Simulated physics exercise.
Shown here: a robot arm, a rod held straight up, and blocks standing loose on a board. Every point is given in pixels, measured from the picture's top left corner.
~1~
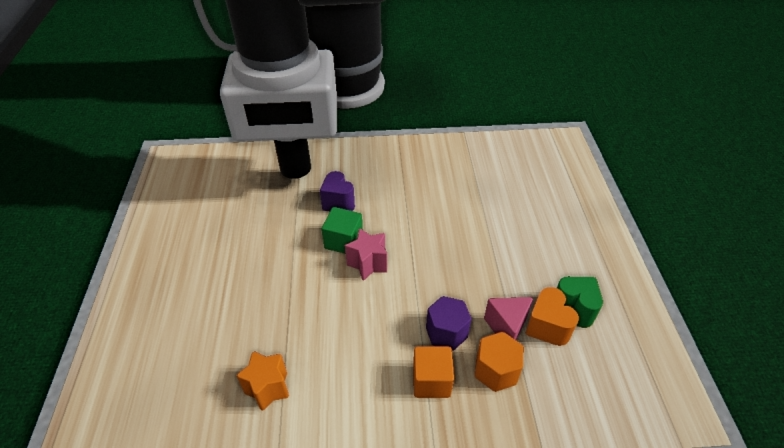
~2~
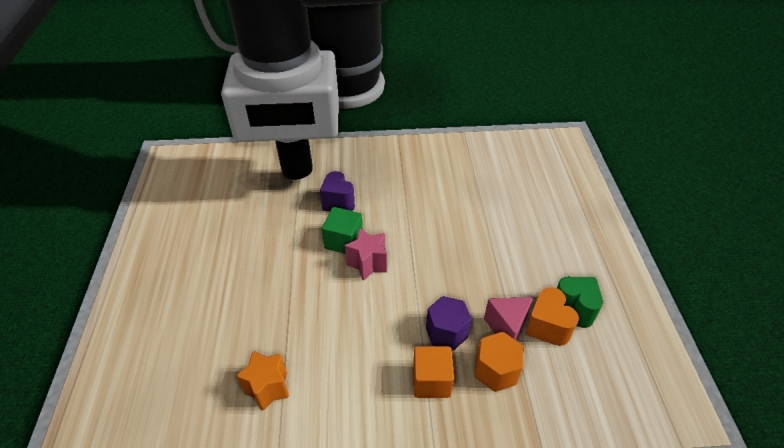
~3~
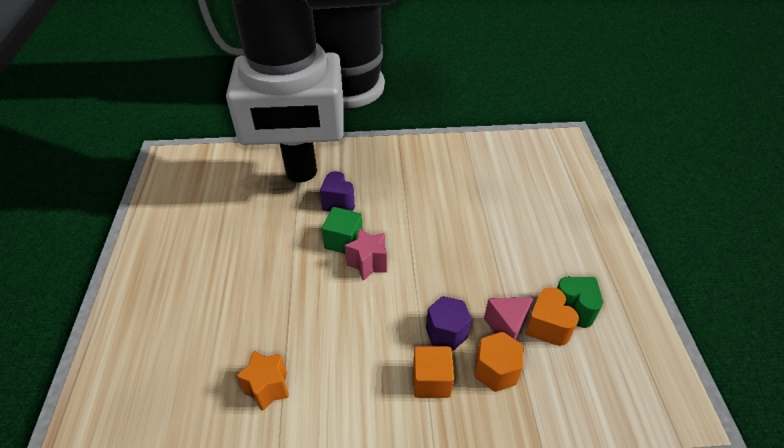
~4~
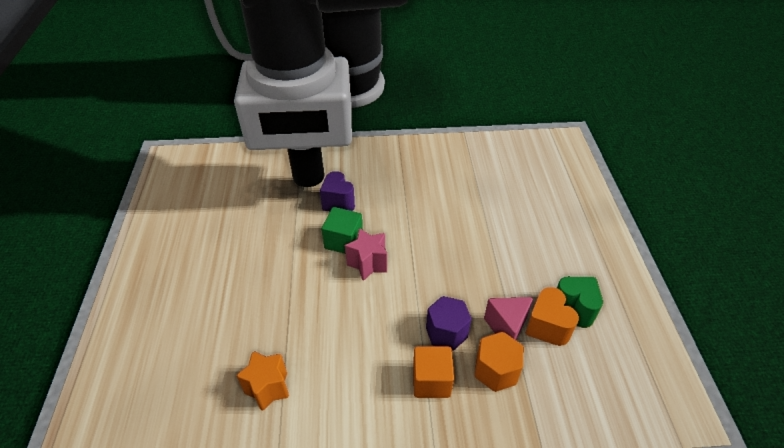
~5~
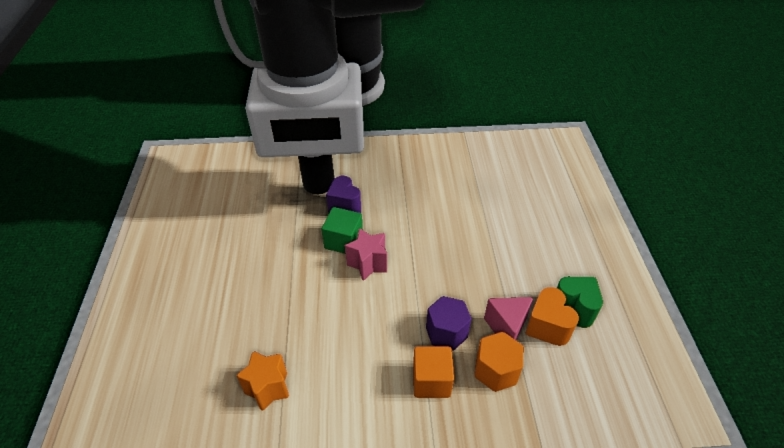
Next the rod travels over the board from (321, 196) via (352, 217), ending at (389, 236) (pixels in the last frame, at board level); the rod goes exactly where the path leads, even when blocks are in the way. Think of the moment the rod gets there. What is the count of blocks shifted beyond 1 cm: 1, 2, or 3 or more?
Most likely one.
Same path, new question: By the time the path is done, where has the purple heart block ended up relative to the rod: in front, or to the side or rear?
By the time the path ends, the purple heart block is still sitting right in front of the rod.
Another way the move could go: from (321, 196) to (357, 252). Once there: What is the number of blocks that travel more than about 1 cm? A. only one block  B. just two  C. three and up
Option C.
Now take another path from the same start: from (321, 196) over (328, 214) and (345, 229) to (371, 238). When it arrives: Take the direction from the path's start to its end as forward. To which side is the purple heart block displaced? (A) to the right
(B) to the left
The correct letter is B.
What follows on the original path. One third of the way, rod (341, 198); purple heart block (364, 203).
Two thirds of the way, rod (363, 211); green square block (342, 223), turned 15° clockwise; purple heart block (388, 217), turned 20° clockwise.
At the end, rod (389, 224); green square block (343, 224), turned 15° clockwise; purple heart block (414, 231), turned 25° clockwise; pink star-shaped block in place.
